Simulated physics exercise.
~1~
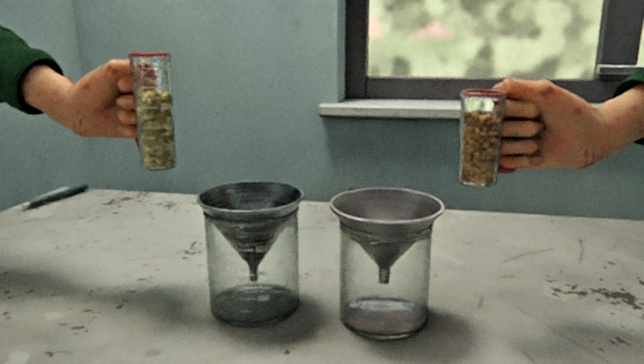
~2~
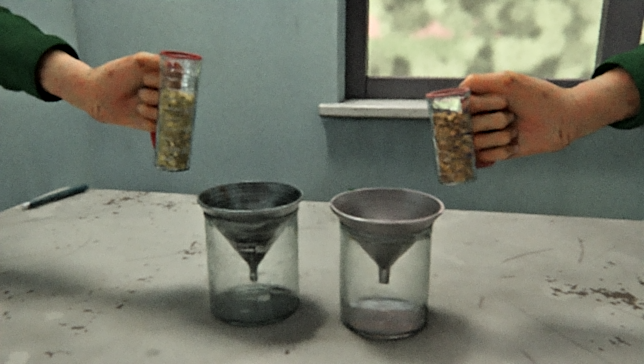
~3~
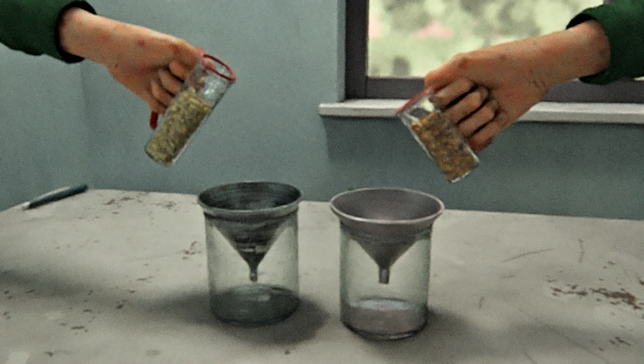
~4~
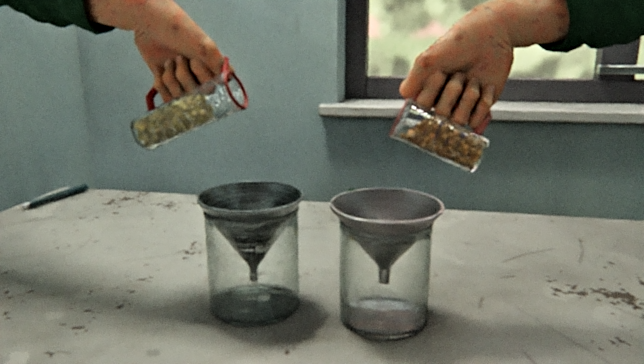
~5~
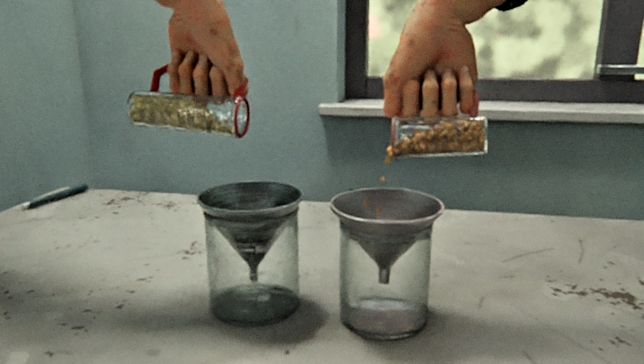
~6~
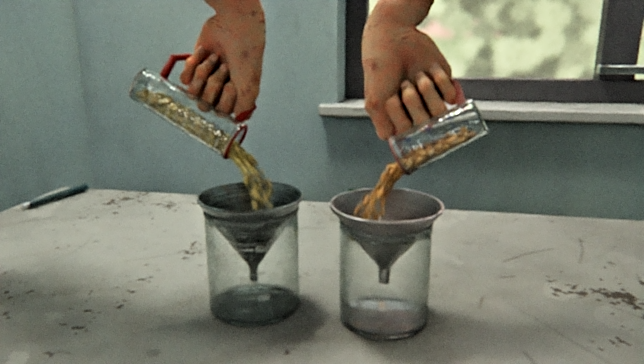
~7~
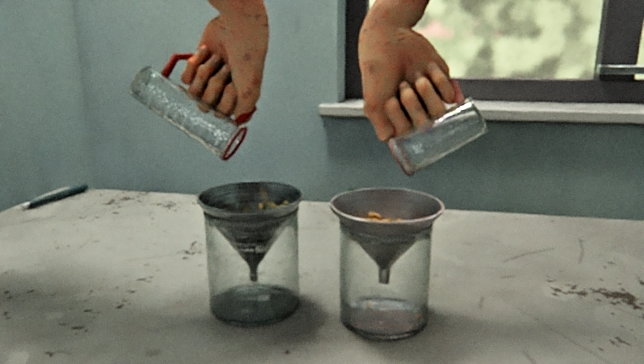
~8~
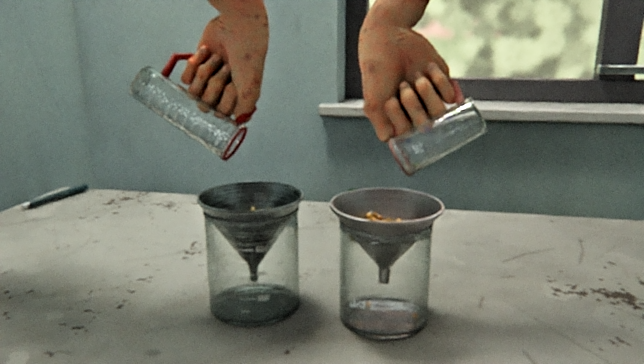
Two hands in dark green sleeves hold clear, red-rimmed cups of small pieces, greenish yellow on the left and orange-brown on the right, above a worn grey table. Seen from a still view at the front, two glass jars holding funnels, dark on the left and paler on the right, stand before a blue-grey wall and a window. The hands move inward and tip the cups. A few pieces drop from the right cup first, then both pour in streams until empty. The pieces stay heaped in both funnels, with almost nothing reaching the jars.
